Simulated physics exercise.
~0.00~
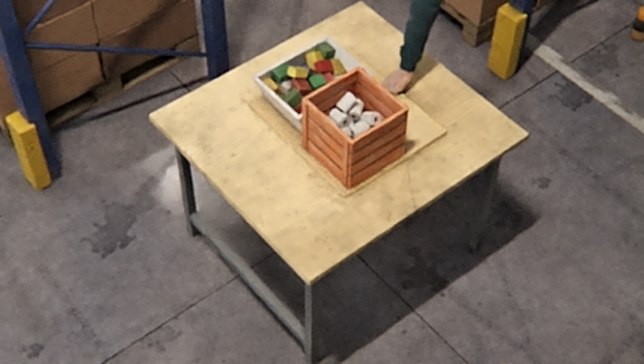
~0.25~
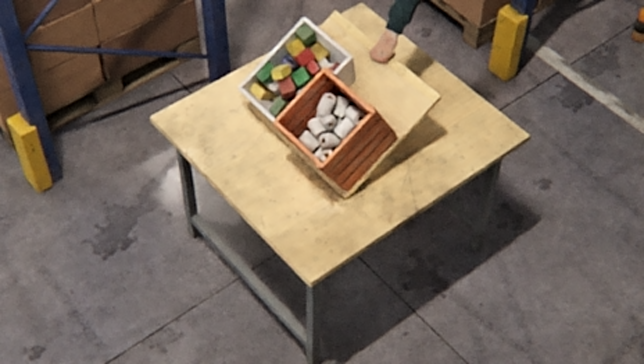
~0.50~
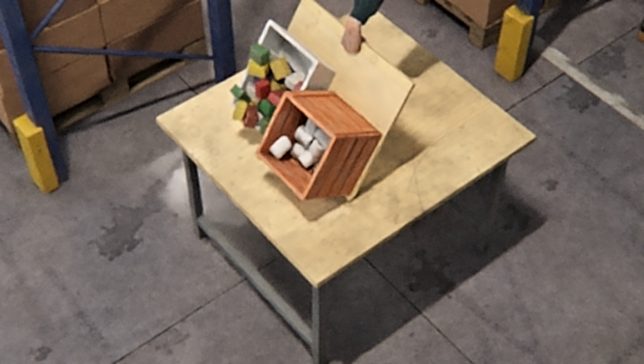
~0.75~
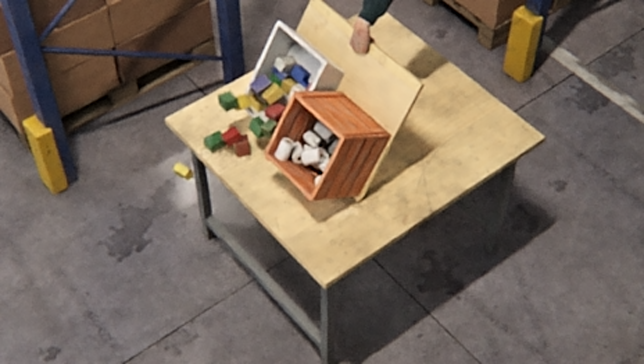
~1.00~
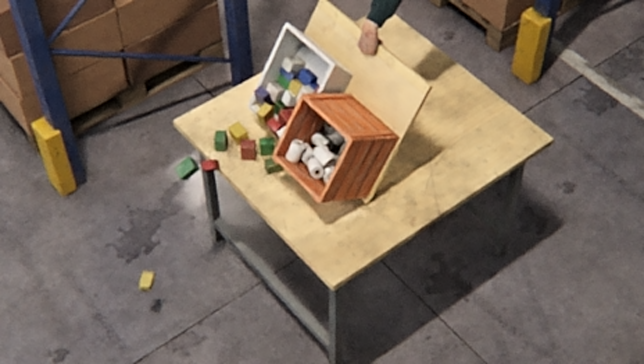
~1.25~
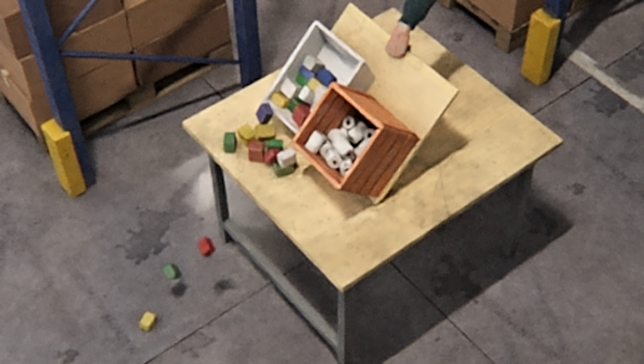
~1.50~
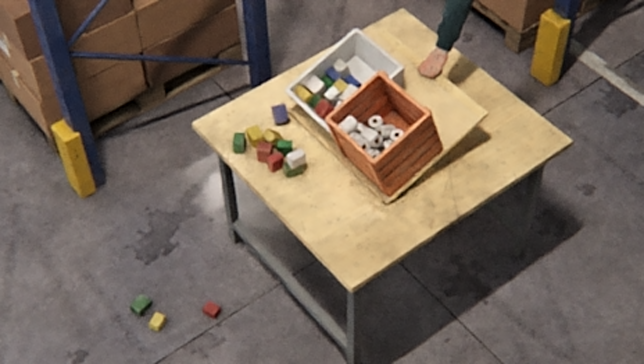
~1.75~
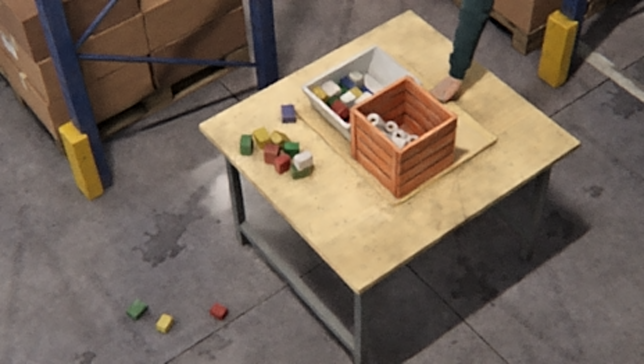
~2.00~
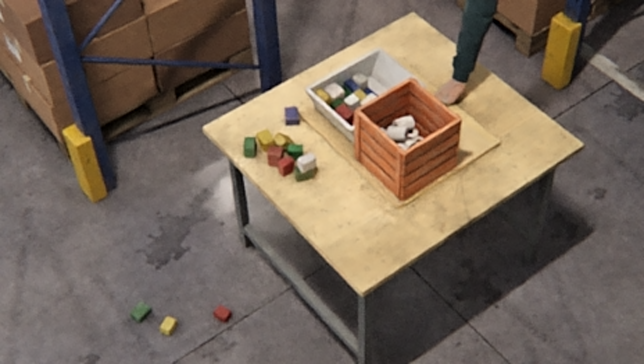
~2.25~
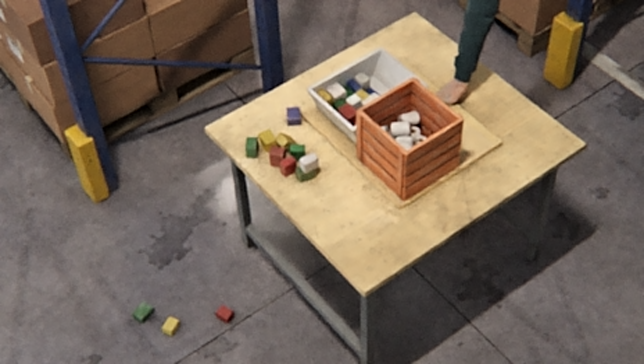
Warehouse table with a hand tilting a board of two crates leftward, toy bricks spilling from the white crate, then lowering it flat.
